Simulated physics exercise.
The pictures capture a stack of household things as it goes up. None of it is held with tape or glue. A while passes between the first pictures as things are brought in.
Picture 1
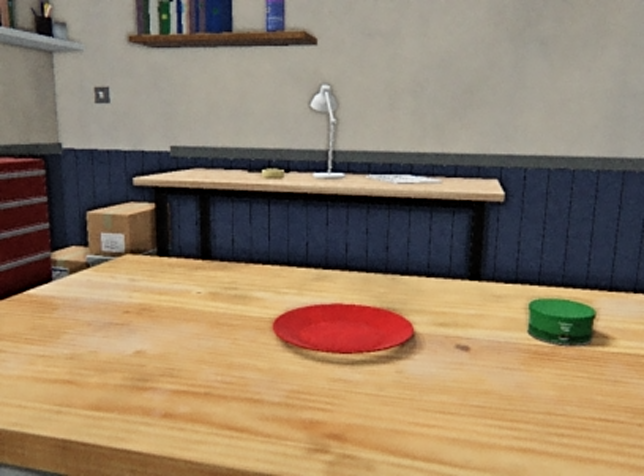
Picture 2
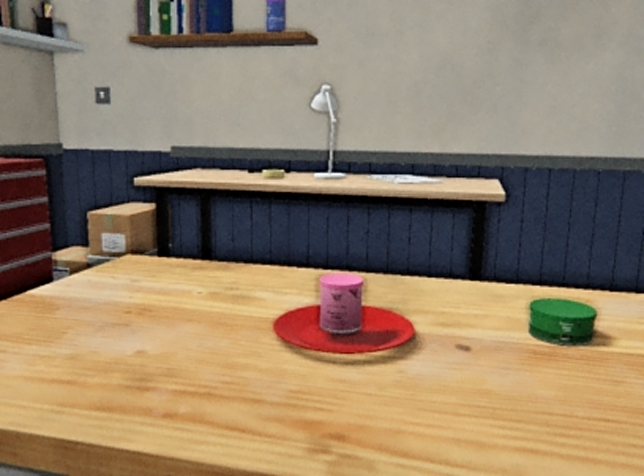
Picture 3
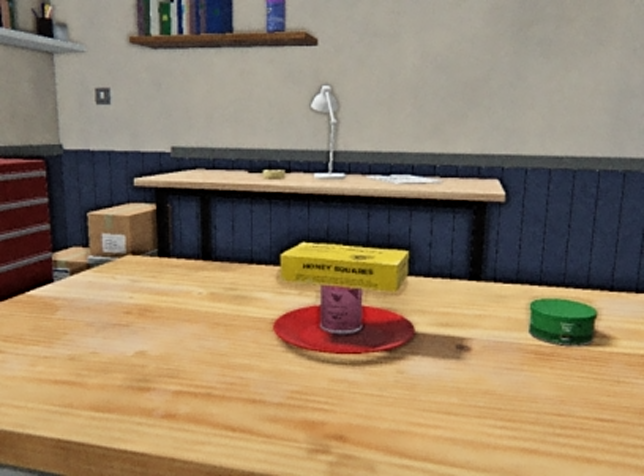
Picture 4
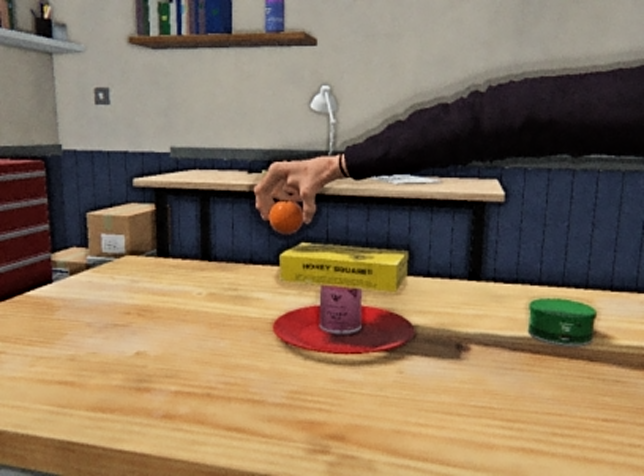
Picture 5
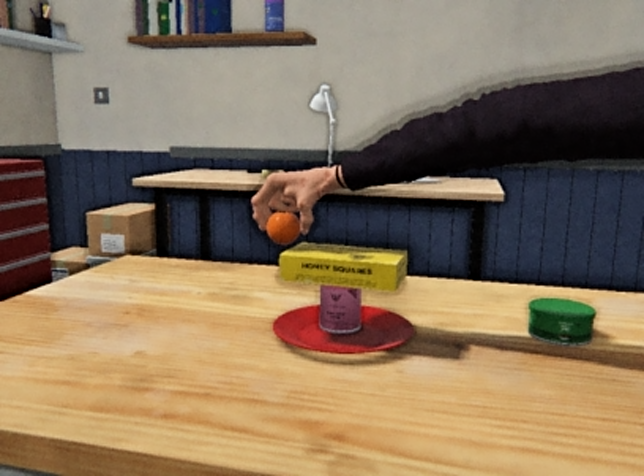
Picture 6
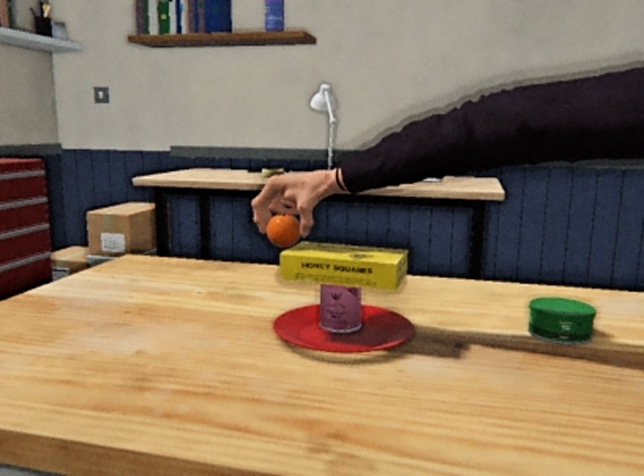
A dark-sleeved arm reaches in from the right over a pale wooden table, seen from slightly above by a still camera, with a desk and white lamp behind. A pink tin appears on a red plate, then a yellow packet lies across it, while a green tin sits to the right. The hand lowers an orange tomato slightly to the packet's left end and keeps hold of it.
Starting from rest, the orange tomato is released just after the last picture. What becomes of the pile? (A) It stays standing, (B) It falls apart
Answer: B.
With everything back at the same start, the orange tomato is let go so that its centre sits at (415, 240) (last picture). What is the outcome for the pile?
Result: Pile toppled.
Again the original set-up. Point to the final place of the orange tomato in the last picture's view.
Near (214, 310).
Then, 0.30 s on from there, orange tomato now fallen.
Then, 0.40 s on from there, things are still on the move.
Then, 0.60 s on from there, nothing new.
Then, 2.10 s on from there, orange tomato resting near (214, 310).
In the end, fallen, orange tomato; the other 4 unmoved. At the end, from the last picture's camera, orange tomato near (214, 310). The pile comes apart.
